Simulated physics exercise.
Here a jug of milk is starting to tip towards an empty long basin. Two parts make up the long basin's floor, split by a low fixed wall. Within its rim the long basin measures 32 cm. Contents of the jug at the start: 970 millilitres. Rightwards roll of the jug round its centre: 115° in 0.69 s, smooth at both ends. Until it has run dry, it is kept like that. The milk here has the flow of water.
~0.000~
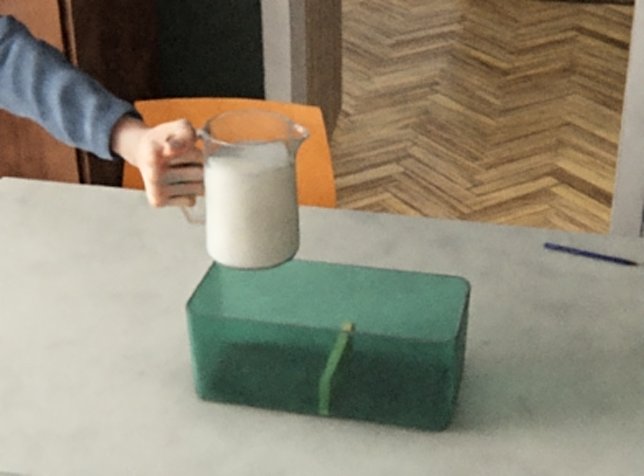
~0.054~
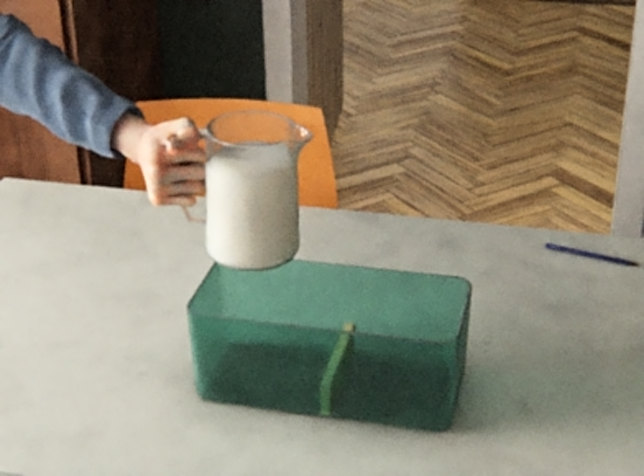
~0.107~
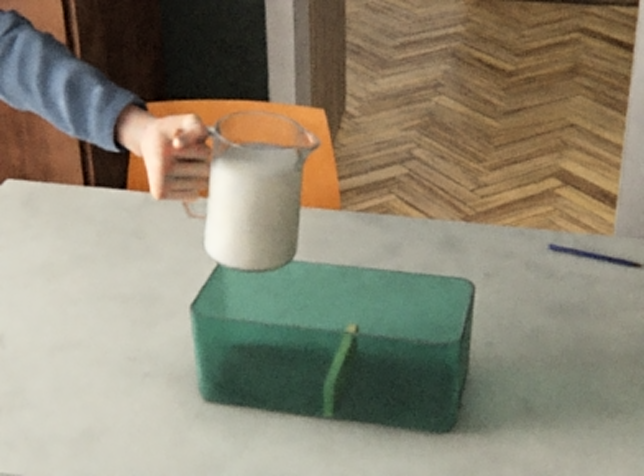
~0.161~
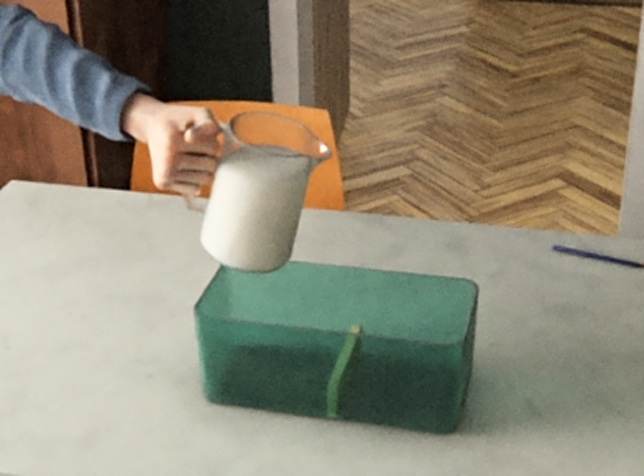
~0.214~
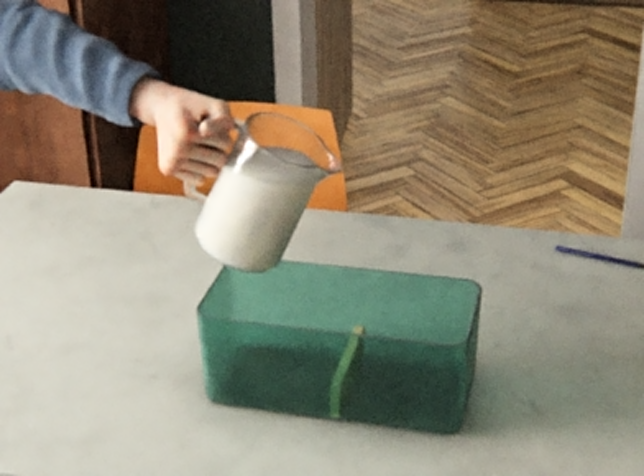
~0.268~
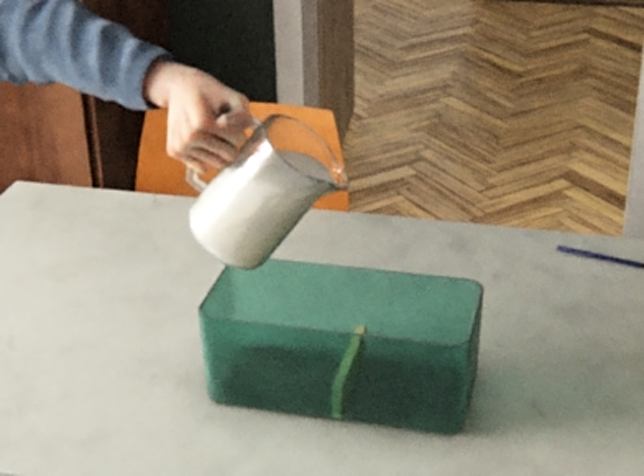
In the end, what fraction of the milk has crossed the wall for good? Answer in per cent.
In the end about 89 per cent has crossed for good.
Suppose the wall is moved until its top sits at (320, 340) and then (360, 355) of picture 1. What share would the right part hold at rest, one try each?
First try about 95 %, second try about 60 %.
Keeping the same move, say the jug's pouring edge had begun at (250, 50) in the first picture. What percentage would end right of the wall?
In that case roughly 55 per cent.
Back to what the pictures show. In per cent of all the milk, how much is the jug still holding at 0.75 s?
Some 18 per cent.
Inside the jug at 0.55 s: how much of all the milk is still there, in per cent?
I reckon about 68 in a hundred is still held.
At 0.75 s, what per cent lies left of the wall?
The left part holds close to 4 per cent.
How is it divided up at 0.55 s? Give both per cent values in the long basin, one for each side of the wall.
0 per cent left and 14 right, roughly.
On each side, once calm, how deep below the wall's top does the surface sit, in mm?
Left side: Around 40 mm. Right side: Around 0 mm.
After 0.55 s the tilt is 103° and 68 per cent is still to pour, 0 is left of the wall and 13 right of it.
After 0.75 s the tilt is 115° and 18 per cent is still to pour, 4 is left of the wall and 62 right of it.
After 0.96 s the tilt is 115° and 2 per cent is still to pour, 6 is left of the wall and 88 right of it.
After 1.19 s the tilt is 115° and 0 per cent is still to pour, 6 is left of the wall and 92 right of it.
In the end 9 per cent lies left of the wall, 89 right of it and 2 outside.
